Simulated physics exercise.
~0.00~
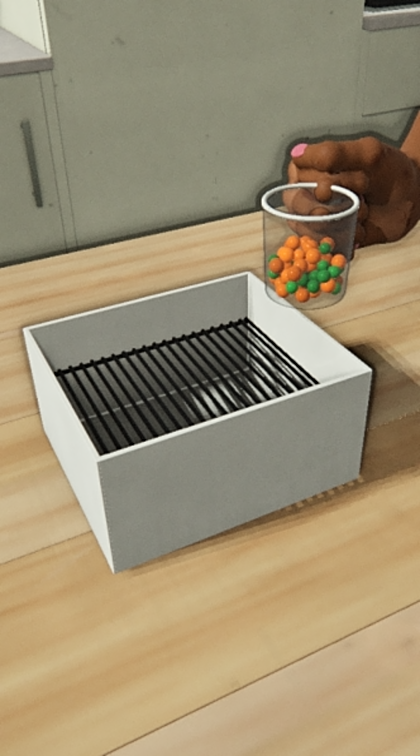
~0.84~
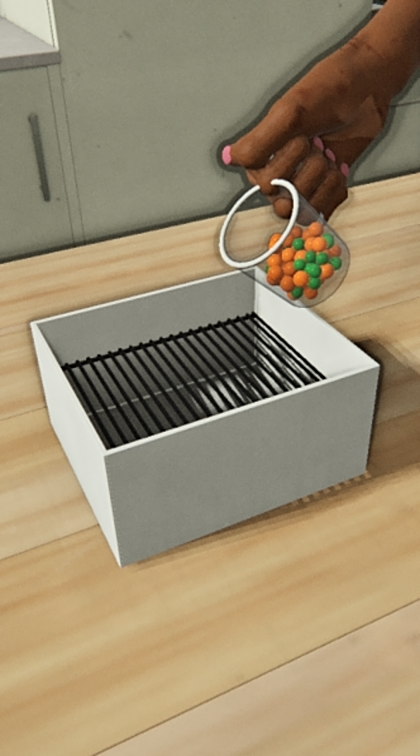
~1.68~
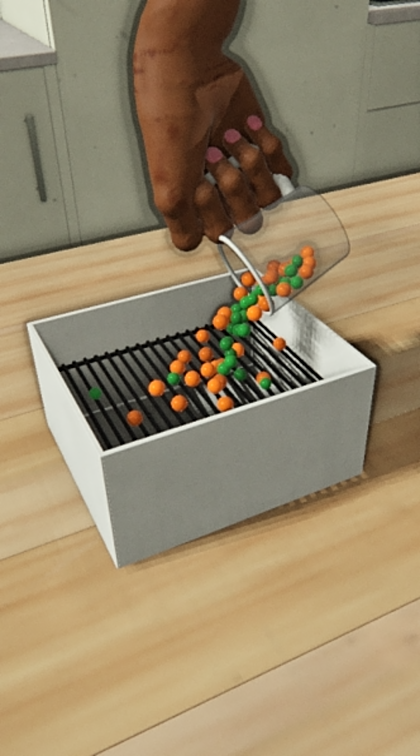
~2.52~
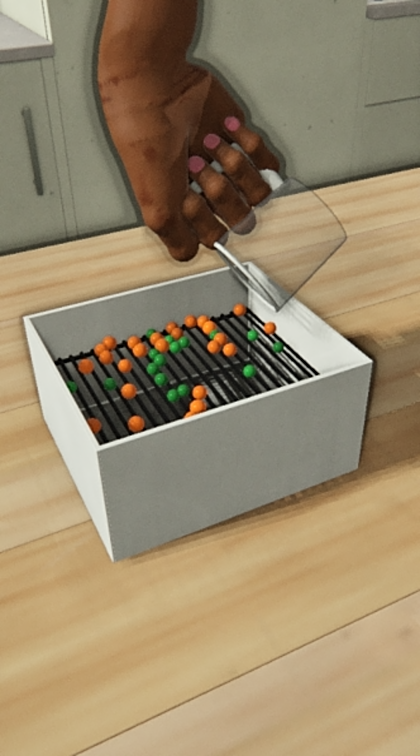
On a wooden counter, a hand tips orange and green balls from a clear cup onto wires, where they stay.
